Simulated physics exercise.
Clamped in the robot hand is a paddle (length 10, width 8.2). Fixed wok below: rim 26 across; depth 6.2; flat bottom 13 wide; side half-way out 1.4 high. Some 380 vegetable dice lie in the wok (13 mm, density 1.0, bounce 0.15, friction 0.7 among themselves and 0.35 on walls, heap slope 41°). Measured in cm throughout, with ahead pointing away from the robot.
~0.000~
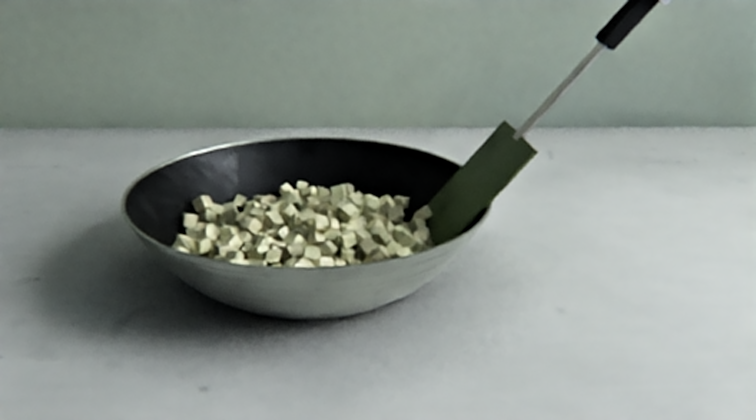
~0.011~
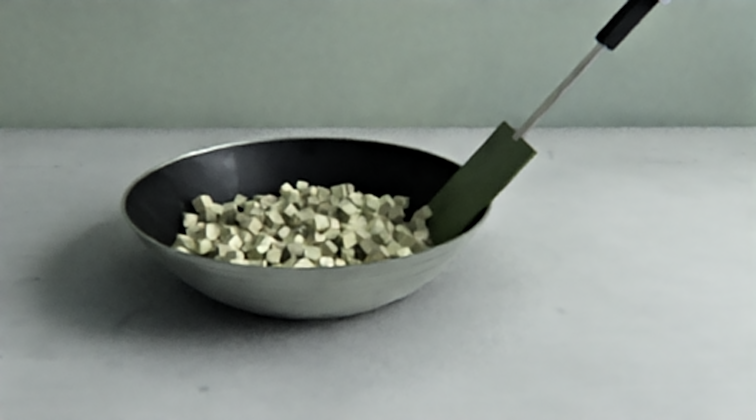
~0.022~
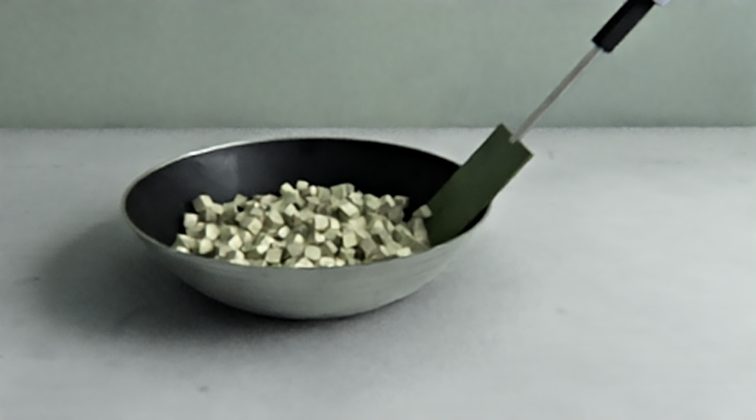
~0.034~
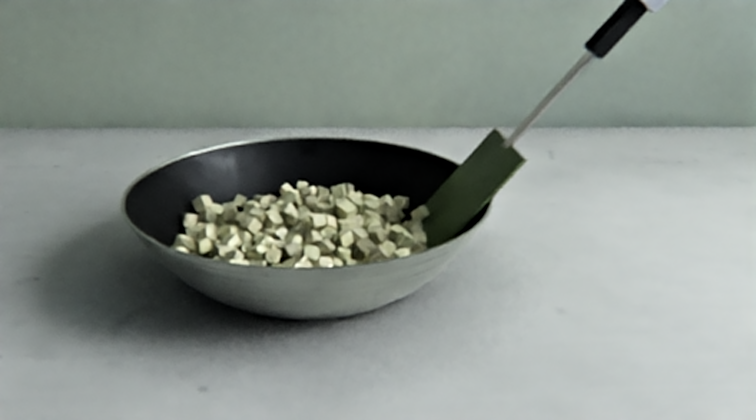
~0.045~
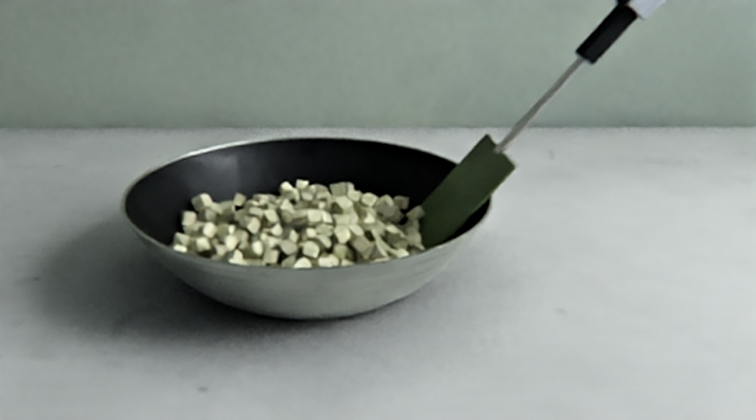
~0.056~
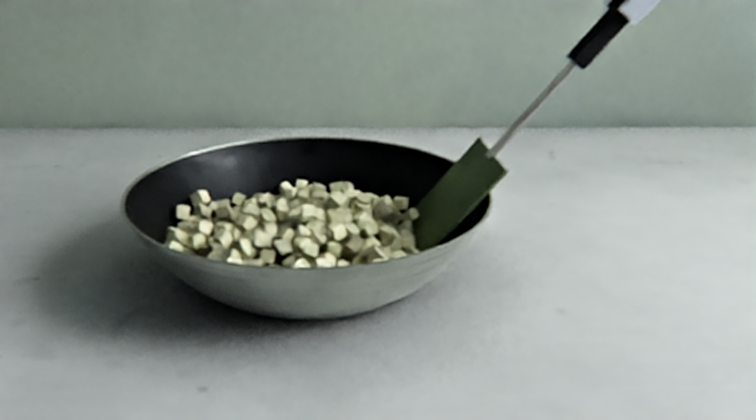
A dark bowl-shaped wok with a pale metallic outside sits left of centre on a light grey surface, seen from slightly above against a plain grey-green wall. Pale green-cream cubes are heaped inside, and a dark green paddle with a thin metal shaft and black grip leans in from the upper right. The paddle slides slightly left and down against the heap, nudging the cubes a little, while the view stays still.
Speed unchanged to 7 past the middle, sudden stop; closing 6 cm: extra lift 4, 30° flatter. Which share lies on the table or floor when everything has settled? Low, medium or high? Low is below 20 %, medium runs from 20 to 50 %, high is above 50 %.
The share is low, below 20 %.
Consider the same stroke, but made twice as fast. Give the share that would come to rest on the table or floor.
It would be roughly 25 percent.
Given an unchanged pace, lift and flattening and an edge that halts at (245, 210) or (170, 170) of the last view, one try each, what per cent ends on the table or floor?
About 0 and 40 per cent.
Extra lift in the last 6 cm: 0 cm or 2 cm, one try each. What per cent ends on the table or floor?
First try about 10 %, second try about 15 %.
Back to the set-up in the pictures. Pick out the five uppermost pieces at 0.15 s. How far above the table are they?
6 cm.
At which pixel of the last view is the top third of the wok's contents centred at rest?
Around (188, 201).
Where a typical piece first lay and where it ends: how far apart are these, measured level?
About 6 cm.
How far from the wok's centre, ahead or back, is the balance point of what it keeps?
Offset forward: Around 5.0 cm.
After 0.15 s, sloping 51°, highest piece 7 above the table; 382 in the wok.
After 0.25 s, sloping 40°, highest piece 8 above the table; 375 in the wok, 7 on the blade or in flight.
After 0.49 s, sloping 21°, highest piece 8 above the table; 358 in the wok, 24 on the table or floor.
After 1.54 s, sloping 21°, highest piece 8 above the table; 358 in the wok, 24 on the table or floor.
In the end, 358 in the wok, 24 on the table or floor. That is 6 % on the table or floor.
